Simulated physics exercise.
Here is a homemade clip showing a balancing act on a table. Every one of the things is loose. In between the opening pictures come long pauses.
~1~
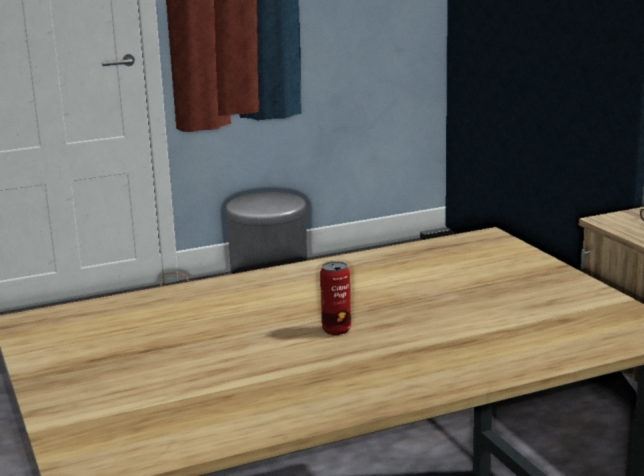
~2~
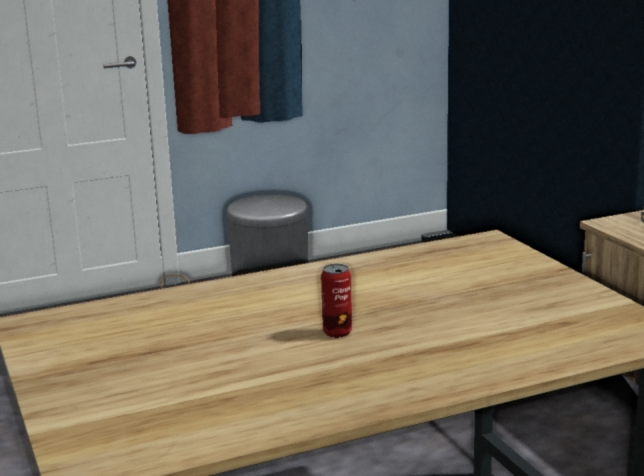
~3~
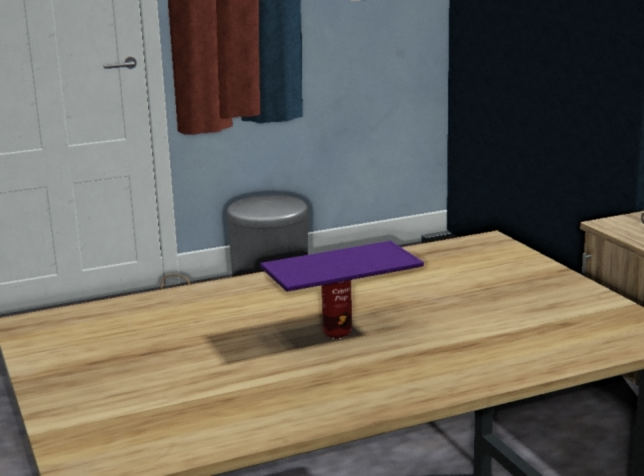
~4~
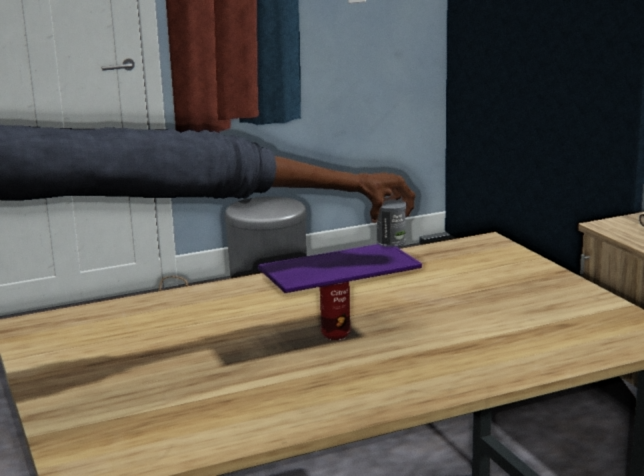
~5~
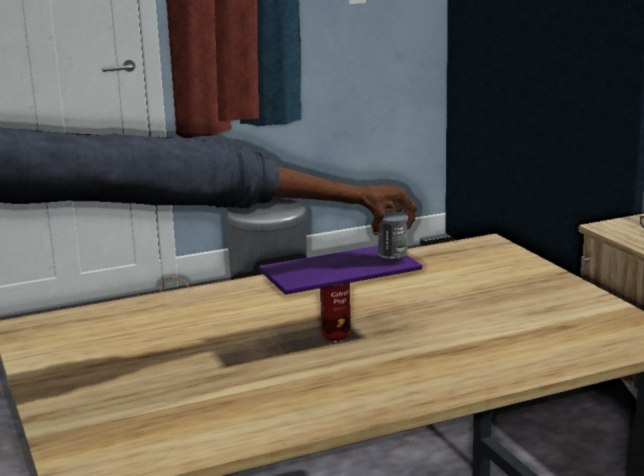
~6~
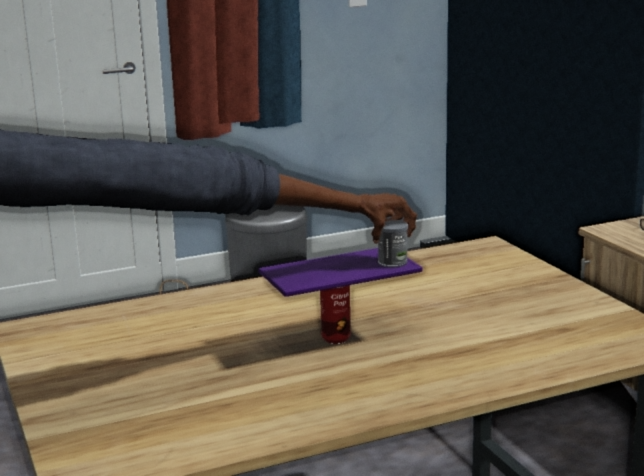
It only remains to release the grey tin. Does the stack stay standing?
No.
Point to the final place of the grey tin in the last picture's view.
Roughly at pixel (477, 314).
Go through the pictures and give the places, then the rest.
In the first frame, the last thing is not in view yet; red can (336, 299).
In the second frame, the last thing is not in view yet; red can (337, 301).
In the third frame, the last thing is not in view yet; red can (337, 302).
The fourth frame shows still above its spot; grey tin (391, 223); red can (335, 303).
The fifth frame shows still above its spot; grey tin (392, 235); red can (335, 305).
The sixth frame shows in place under the hand; grey tin (393, 243); red can (335, 307).
Then, 0.40 s later than the last frame, grey tin now fallen; purple lid tilted by 67°.
Then, 0.50 s later than the last frame, purple lid tilted by 74°.
Then, 1.00 s later than the last frame, purple lid now fallen.
When it is over, fallen, grey tin and purple lid; red can as before. End places, in pixels of the last picture, grey tin near (477, 314). The stack gives way.
